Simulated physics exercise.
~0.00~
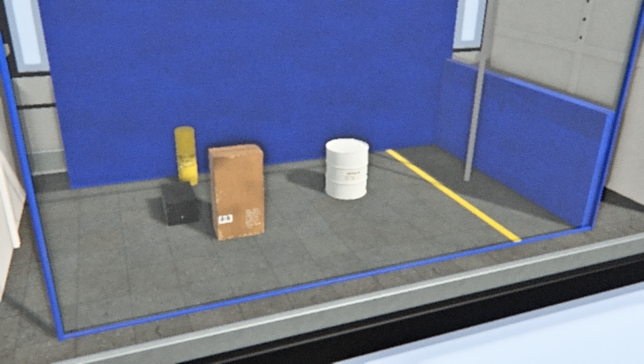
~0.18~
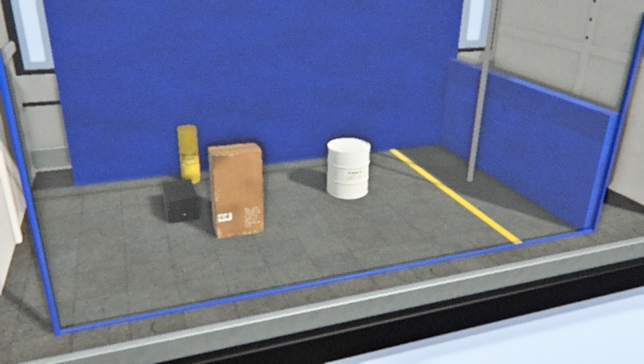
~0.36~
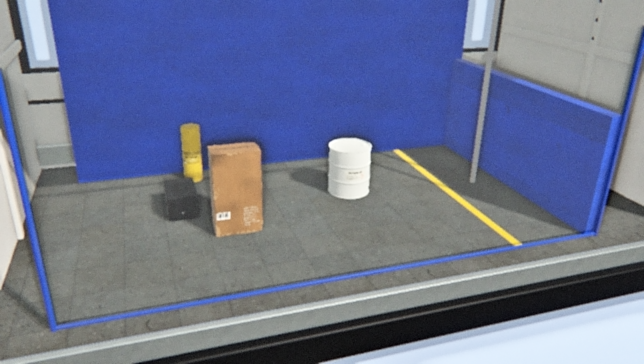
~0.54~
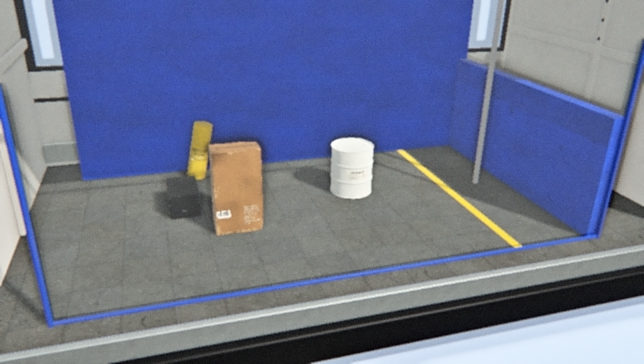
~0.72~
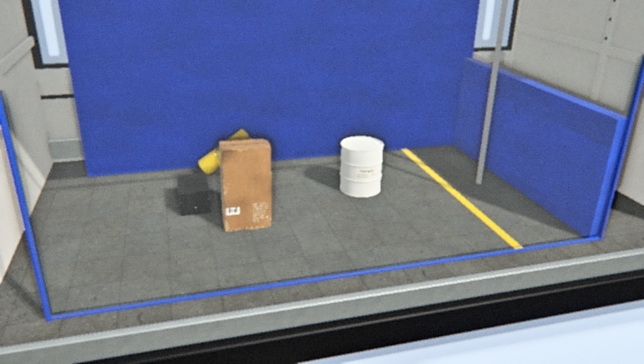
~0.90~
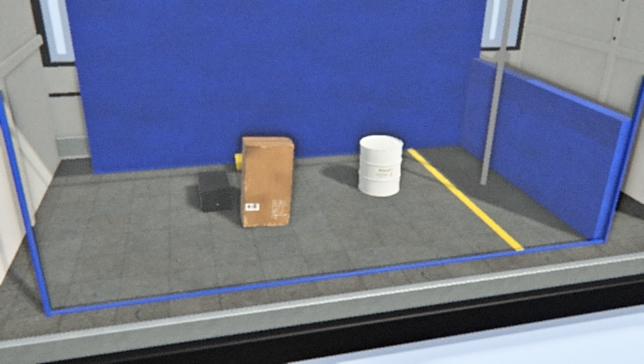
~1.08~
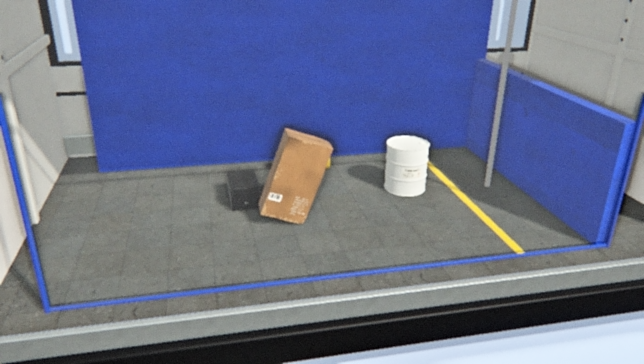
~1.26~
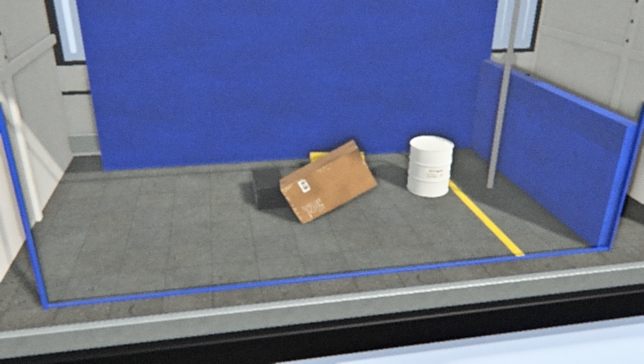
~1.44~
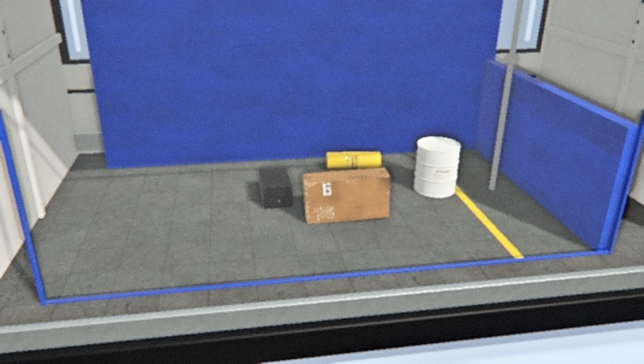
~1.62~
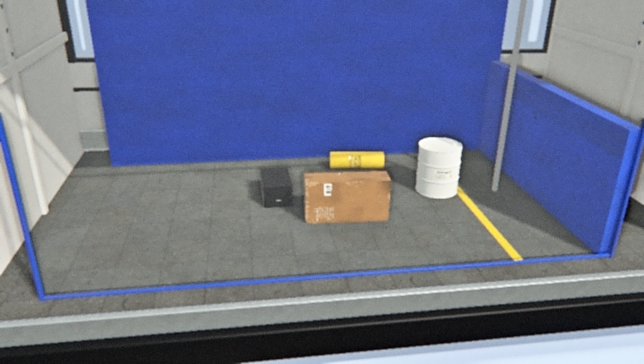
In a blue-walled bay, a yellow roll tipped over behind a tall brown box as everything slid right, then the box toppled onto its side, and all the items, including a black toolbox and white drum, came to rest short of the yellow line.
